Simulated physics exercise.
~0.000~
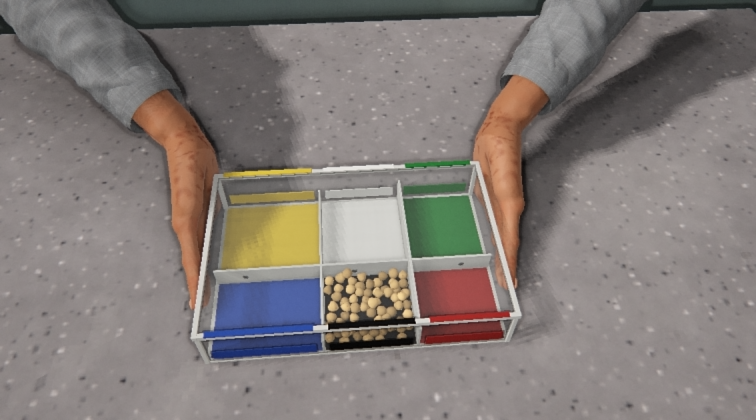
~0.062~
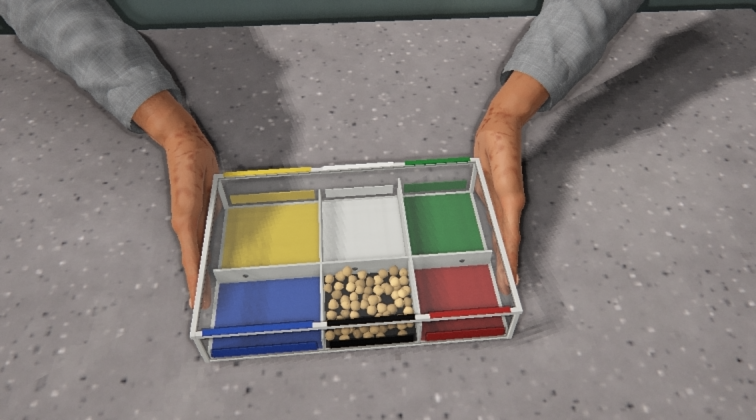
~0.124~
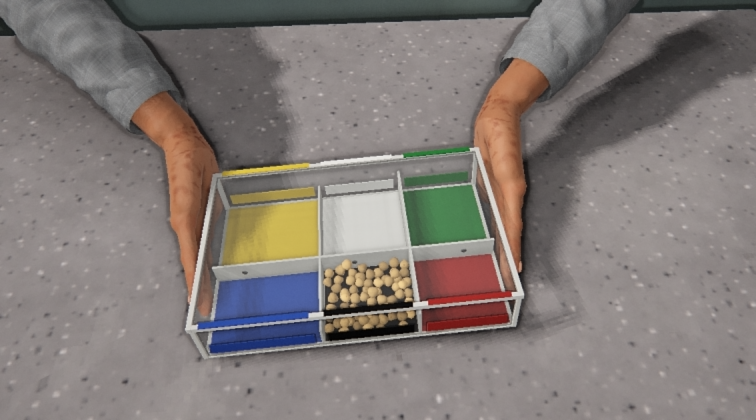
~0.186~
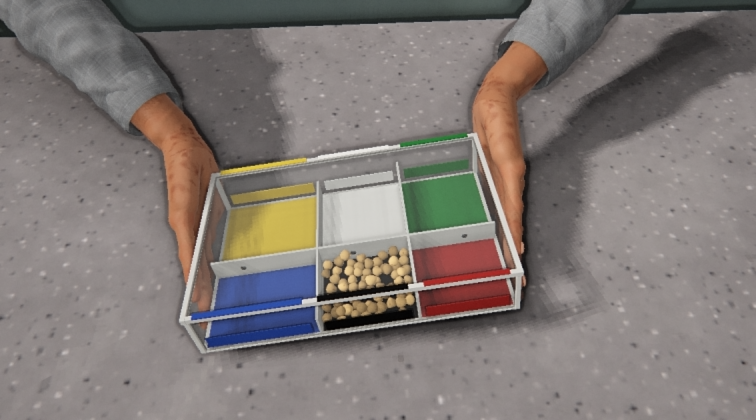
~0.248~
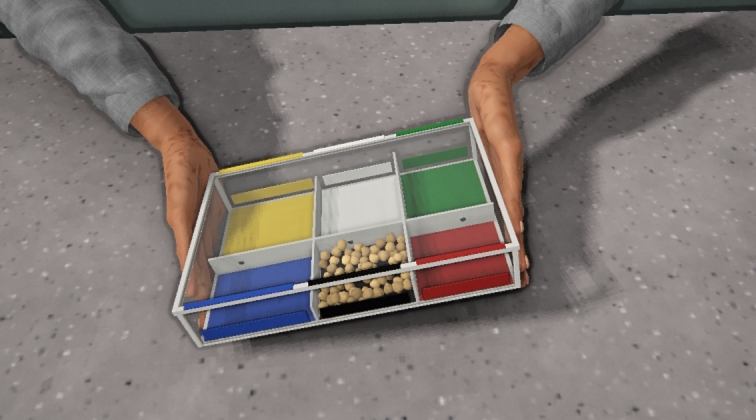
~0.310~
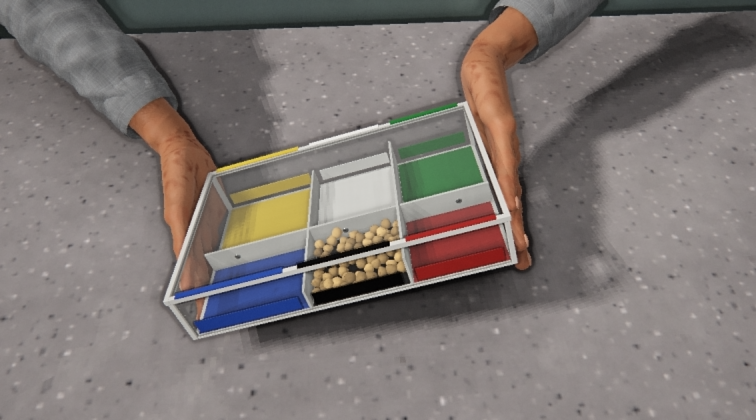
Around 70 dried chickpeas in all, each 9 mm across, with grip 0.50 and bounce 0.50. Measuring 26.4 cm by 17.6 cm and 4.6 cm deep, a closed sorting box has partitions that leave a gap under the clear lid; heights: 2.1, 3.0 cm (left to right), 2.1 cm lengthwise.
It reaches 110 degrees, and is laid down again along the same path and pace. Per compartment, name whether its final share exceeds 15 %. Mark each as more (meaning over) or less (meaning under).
Red - less; blue - less; green - less; yellow - more; white - less; black - less.
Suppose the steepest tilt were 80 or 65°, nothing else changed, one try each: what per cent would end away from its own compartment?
Roughly 45 percent, then roughly 5 percent.
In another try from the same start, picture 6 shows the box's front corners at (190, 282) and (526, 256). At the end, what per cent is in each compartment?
Result - red: 0 %; blue: 0 %; green: 5 %; yellow: 25 %; white: 70 %; black: 0 %.
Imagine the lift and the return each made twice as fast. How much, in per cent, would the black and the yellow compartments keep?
My answer: Black gets 0 %, while yellow gets 100 %.
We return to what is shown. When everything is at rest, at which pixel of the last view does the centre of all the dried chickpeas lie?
Close to pixel (243, 216).
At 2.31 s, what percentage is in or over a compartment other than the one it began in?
It comes to some 100 per cent.
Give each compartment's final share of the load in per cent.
Final shares: Red 0 %; blue 0 %; green 0 %; yellow 100 %; white 0 %; black 0 %.
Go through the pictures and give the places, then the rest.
Box tilt 0 degrees, front corners at (197, 335) and (516, 314); black 100 %, in the first frame.
Box tilt 1 degrees, front corners at (196, 333) and (517, 309), in the second frame.
Box tilt 5 degrees, front corners at (192, 327) and (518, 293), lowest corner left back, in the third frame.
Box tilt 10 degrees, front corners at (186, 318) and (517, 271), lowest corner left back, in the fourth frame.
Box tilt 15 degrees, front corners at (179, 309) and (513, 245), lowest corner left back, in the fifth frame.
Box tilt 20 degrees, front corners at (171, 299) and (504, 216), lowest corner left back; black 100 %. The box's pace is about 80 degrees a second, in the sixth frame.
After 1.51 s, tilt 110 degrees; blue 15 %, yellow 50 %, white 20 %, black 20 %.
After 2.31 s, tilt 49 degrees; yellow 100 %.
After 3.13 s, tilt 0 degrees; yellow 100 %.
By 3.4 s all is still; red 0 %, blue 0 %, green 0 %, yellow 100 %, white 0 %, black 0 %.
